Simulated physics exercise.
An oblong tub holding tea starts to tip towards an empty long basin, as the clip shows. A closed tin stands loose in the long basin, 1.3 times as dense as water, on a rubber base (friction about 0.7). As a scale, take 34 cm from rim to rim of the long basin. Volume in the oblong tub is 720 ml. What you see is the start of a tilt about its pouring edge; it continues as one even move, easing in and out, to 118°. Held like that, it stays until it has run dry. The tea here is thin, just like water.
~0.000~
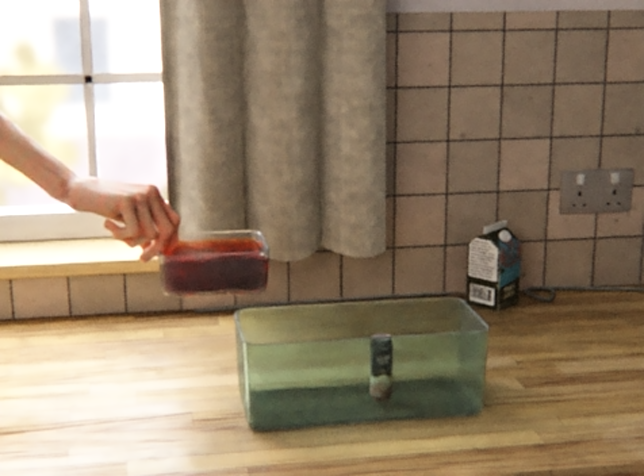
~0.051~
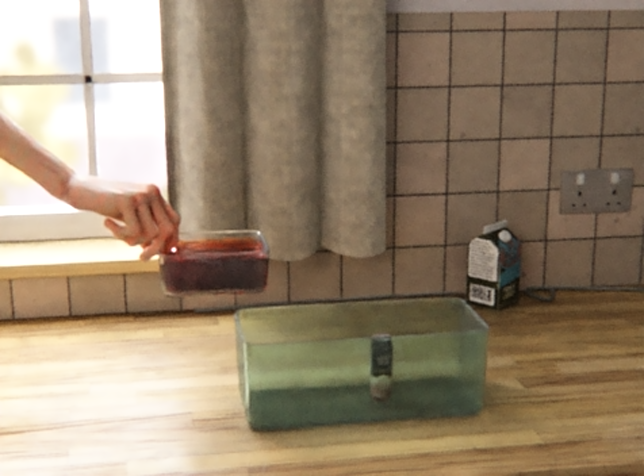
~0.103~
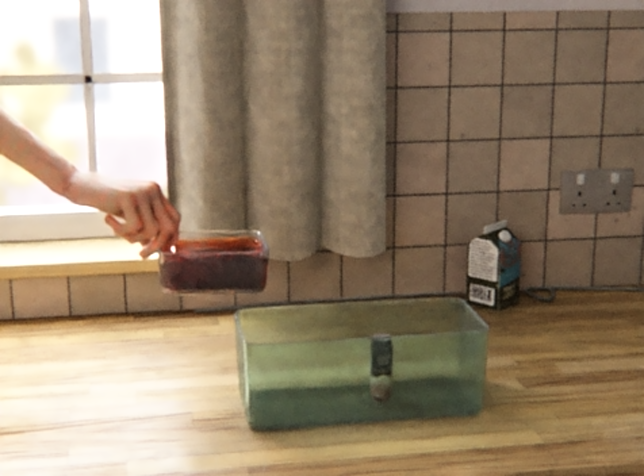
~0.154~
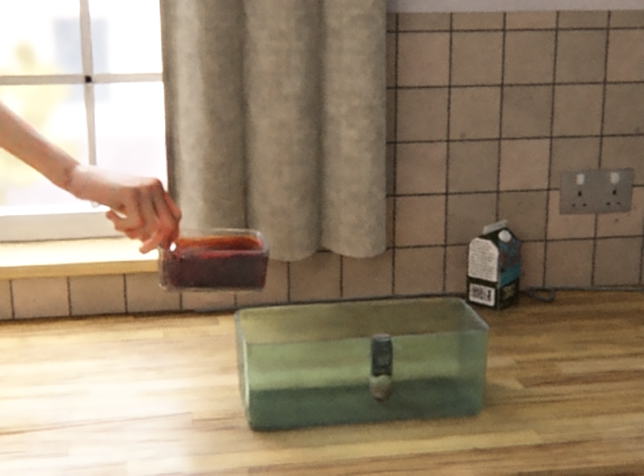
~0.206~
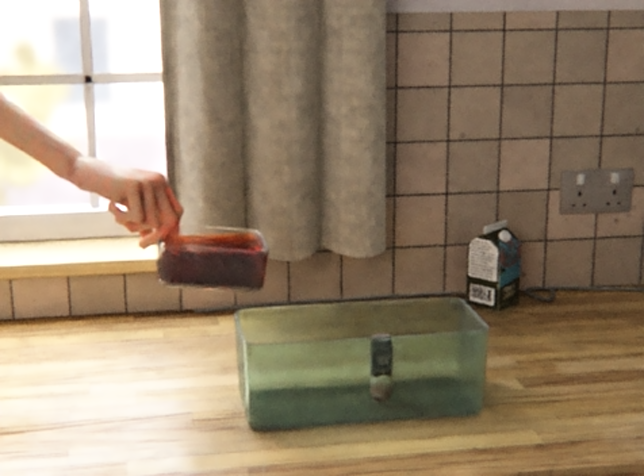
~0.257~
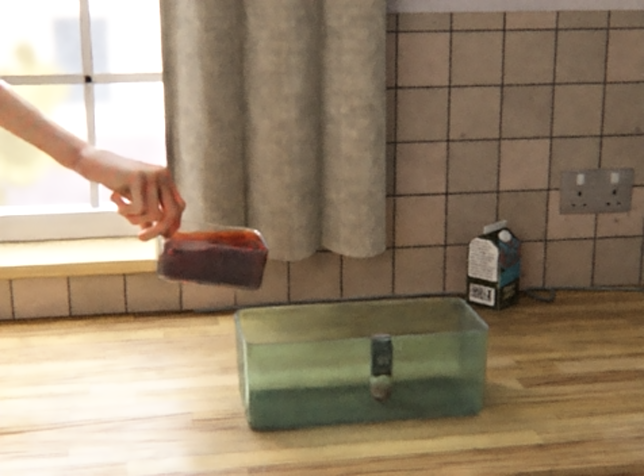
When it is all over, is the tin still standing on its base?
Yes, it is still on its base.
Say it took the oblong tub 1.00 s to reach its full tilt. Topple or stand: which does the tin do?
The tin stays balanced.
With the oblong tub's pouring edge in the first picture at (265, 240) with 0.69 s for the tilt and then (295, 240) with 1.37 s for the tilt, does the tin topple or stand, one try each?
Trial 1 - tin tips; trial 2 - tin stays standing.
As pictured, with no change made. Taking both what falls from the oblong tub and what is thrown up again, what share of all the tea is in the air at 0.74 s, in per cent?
Some 44 per cent.
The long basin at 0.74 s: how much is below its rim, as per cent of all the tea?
I'd estimate some 22 percent of the liquid.
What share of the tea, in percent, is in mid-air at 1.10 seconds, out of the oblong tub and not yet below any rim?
Close to 8 per cent.
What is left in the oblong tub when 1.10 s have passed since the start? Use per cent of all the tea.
I reckon near 3 per cent still sits there.
Then, 0.74 s in, the tilt is 67° and 33 per cent is still to pour; the tin stands where it began.
Then, 1.10 s in, the tilt is 107° and 3 per cent is still to pour; the tin stands where it began.
Then, 1.47 s in, the tilt is 118° and 0 per cent is still to pour; the tin stands where it began.
Then, 1.87 s in, the tilt is 118° and 0 per cent is still to pour; the tin stands where it began.
Finally, the tin stands where it began.
